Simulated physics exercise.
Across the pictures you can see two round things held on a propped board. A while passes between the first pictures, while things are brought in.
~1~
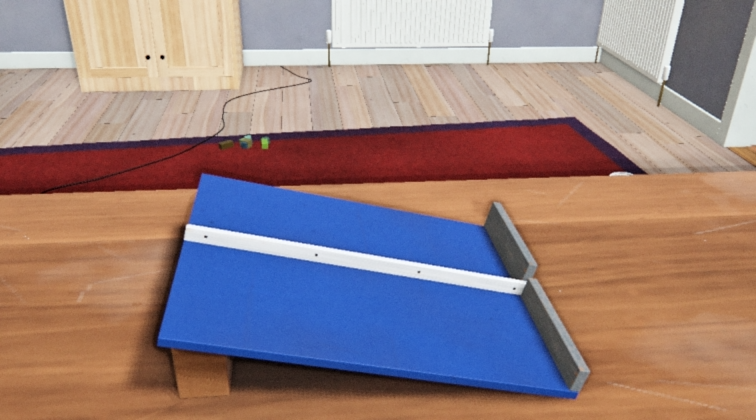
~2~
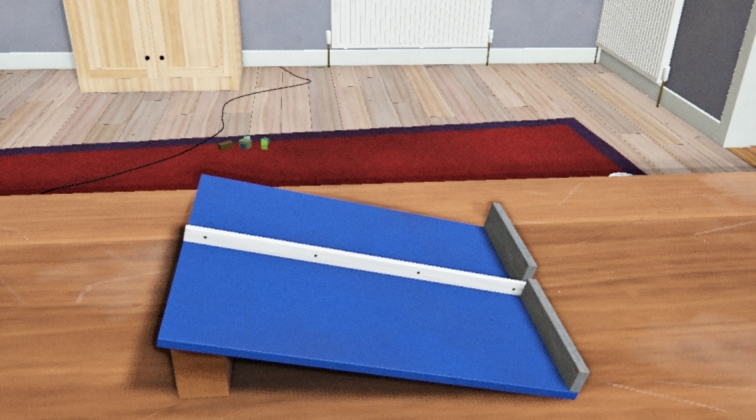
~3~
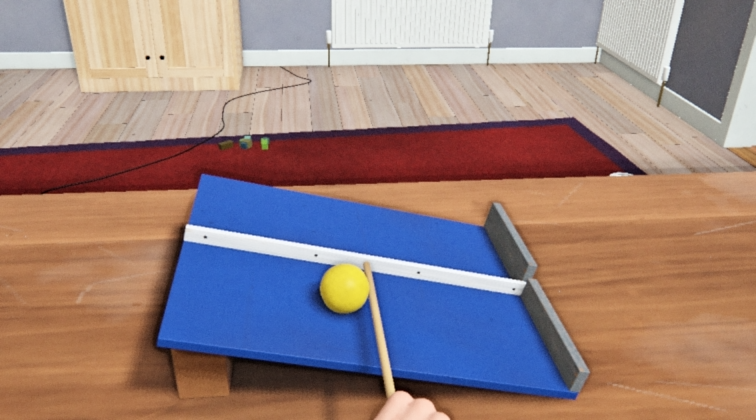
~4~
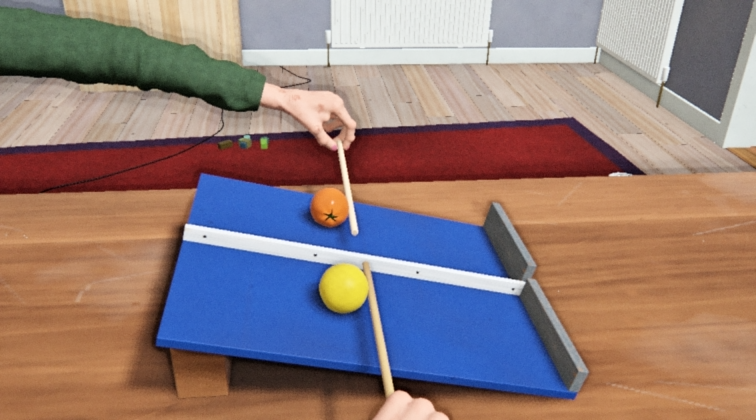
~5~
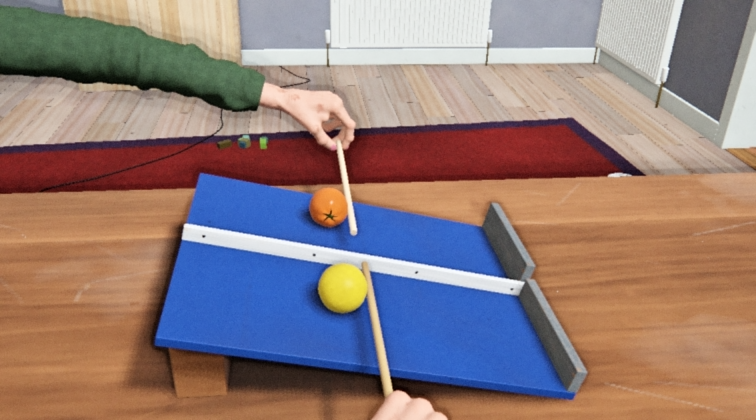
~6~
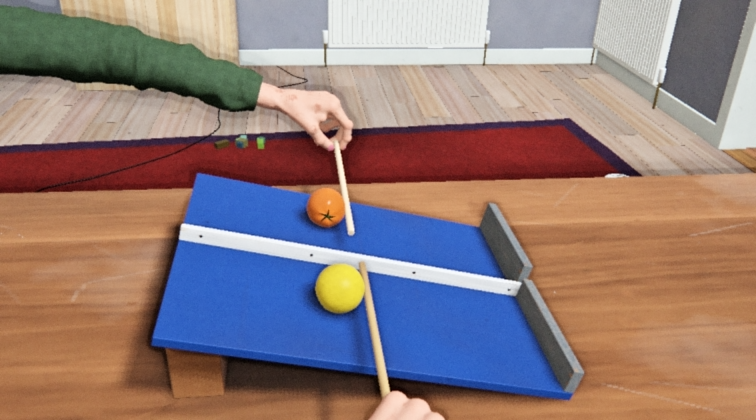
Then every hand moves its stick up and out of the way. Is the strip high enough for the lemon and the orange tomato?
Result: The lemon does not get away; the orange tomato does not get away.
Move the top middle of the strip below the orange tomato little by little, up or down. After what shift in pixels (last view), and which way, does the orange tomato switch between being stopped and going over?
A downward shift of 16 pixels does it.
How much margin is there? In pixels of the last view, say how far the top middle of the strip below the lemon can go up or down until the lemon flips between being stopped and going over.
It would take a shift of about 8 pixels, down.
Then, 0.30 s after the last picture, lemon rolling on the board near (384, 296); orange tomato rolling on the board near (362, 216).
Then, 0.50 s after the last picture, lemon rolling on the board near (472, 311); orange tomato rolling on the board near (436, 229).
At rest, the lemon gets caught, near (525, 319); the orange tomato gets caught, near (484, 238).
